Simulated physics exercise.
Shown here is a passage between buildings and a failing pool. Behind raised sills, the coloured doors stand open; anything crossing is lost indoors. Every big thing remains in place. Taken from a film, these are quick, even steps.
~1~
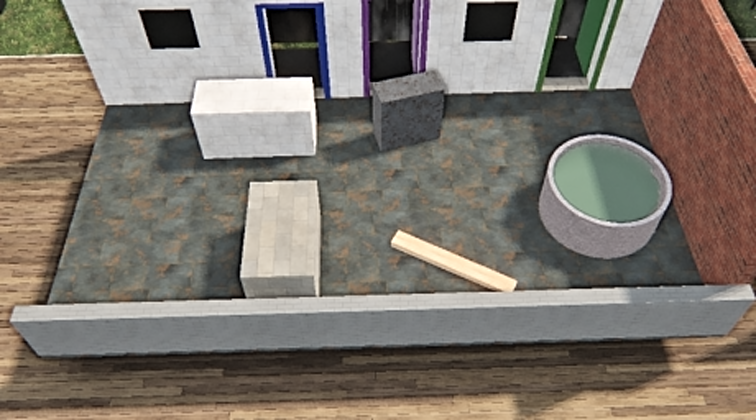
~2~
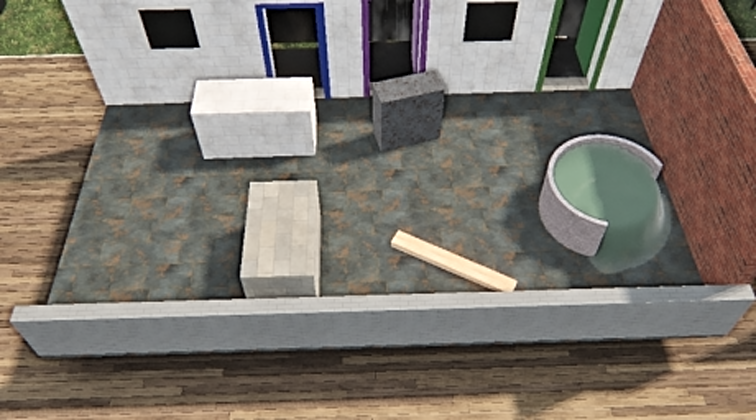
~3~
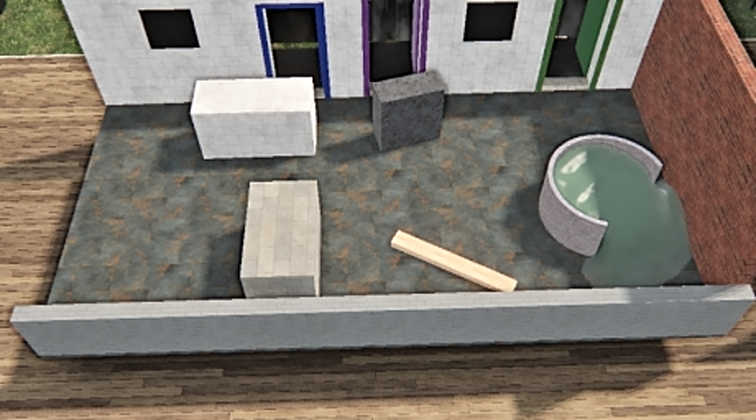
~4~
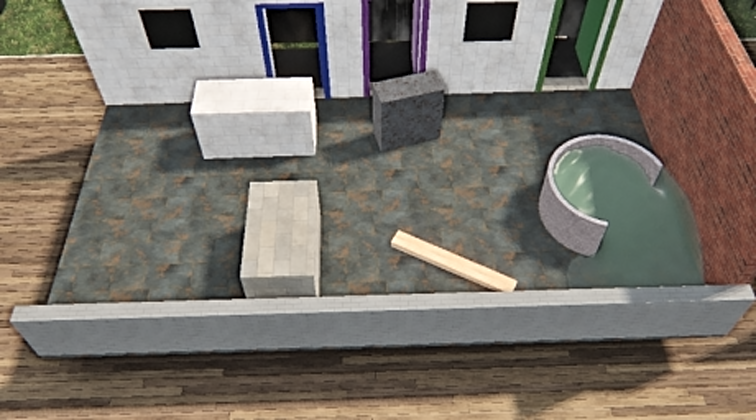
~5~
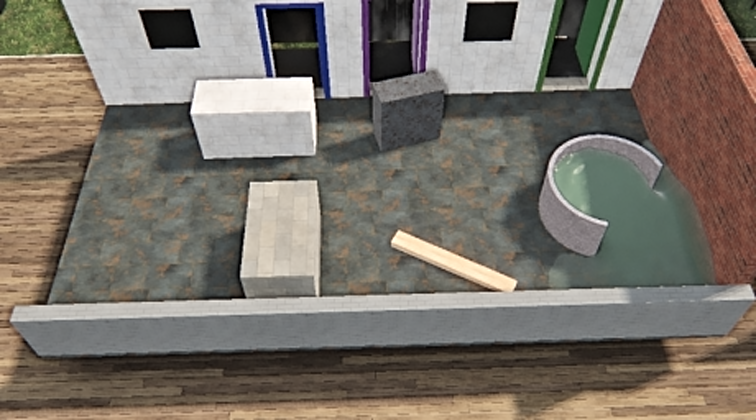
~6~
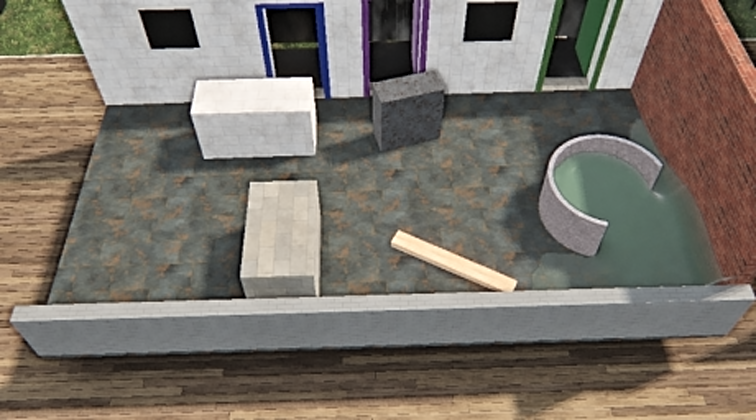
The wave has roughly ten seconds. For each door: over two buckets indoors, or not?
One by one: The green door keeps to the limit; the purple door keeps to the limit; the blue door goes over the limit.
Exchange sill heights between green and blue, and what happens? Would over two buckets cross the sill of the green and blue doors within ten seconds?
Green door overflows; blue door stays within bounds.
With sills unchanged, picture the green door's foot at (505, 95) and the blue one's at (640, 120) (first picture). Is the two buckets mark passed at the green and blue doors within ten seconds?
As it turns out, the green door keeps clear but the blue door keeps clear.
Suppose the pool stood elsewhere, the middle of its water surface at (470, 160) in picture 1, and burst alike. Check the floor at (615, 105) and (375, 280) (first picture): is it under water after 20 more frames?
I'd say swamped for the first and swamped for the second.
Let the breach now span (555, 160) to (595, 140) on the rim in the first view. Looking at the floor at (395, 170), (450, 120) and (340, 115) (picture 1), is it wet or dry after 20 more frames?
So that's waterlogged for the first, waterlogged for the second and waterlogged for the third.
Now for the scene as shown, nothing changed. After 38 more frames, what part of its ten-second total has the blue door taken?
Around 50 in a hundred.
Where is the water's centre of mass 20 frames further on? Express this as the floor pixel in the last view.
Roughly (527, 220) in the last picture.
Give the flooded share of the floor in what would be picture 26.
I'd say close to 50 per cent.
A moment on, water covers 15 % of the floor; the green door not reached, the purple door not reached, the blue door not reached.
Next, water covers 25 % of the floor; the green door wet at the sill, nothing in, the purple door not reached, the blue door not reached.
Then, water covers 50 % of the floor; the green door under two buckets in, the purple door wet at the sill, nothing in, the blue door not reached.
Later, water covers 65 % of the floor; the green door under two buckets in, the purple door wet at the sill, nothing in, the blue door over two buckets in.
In the end, water covers 85 % of the floor; the green door under two buckets in, the purple door wet at the sill, nothing in, the blue door over two buckets in.
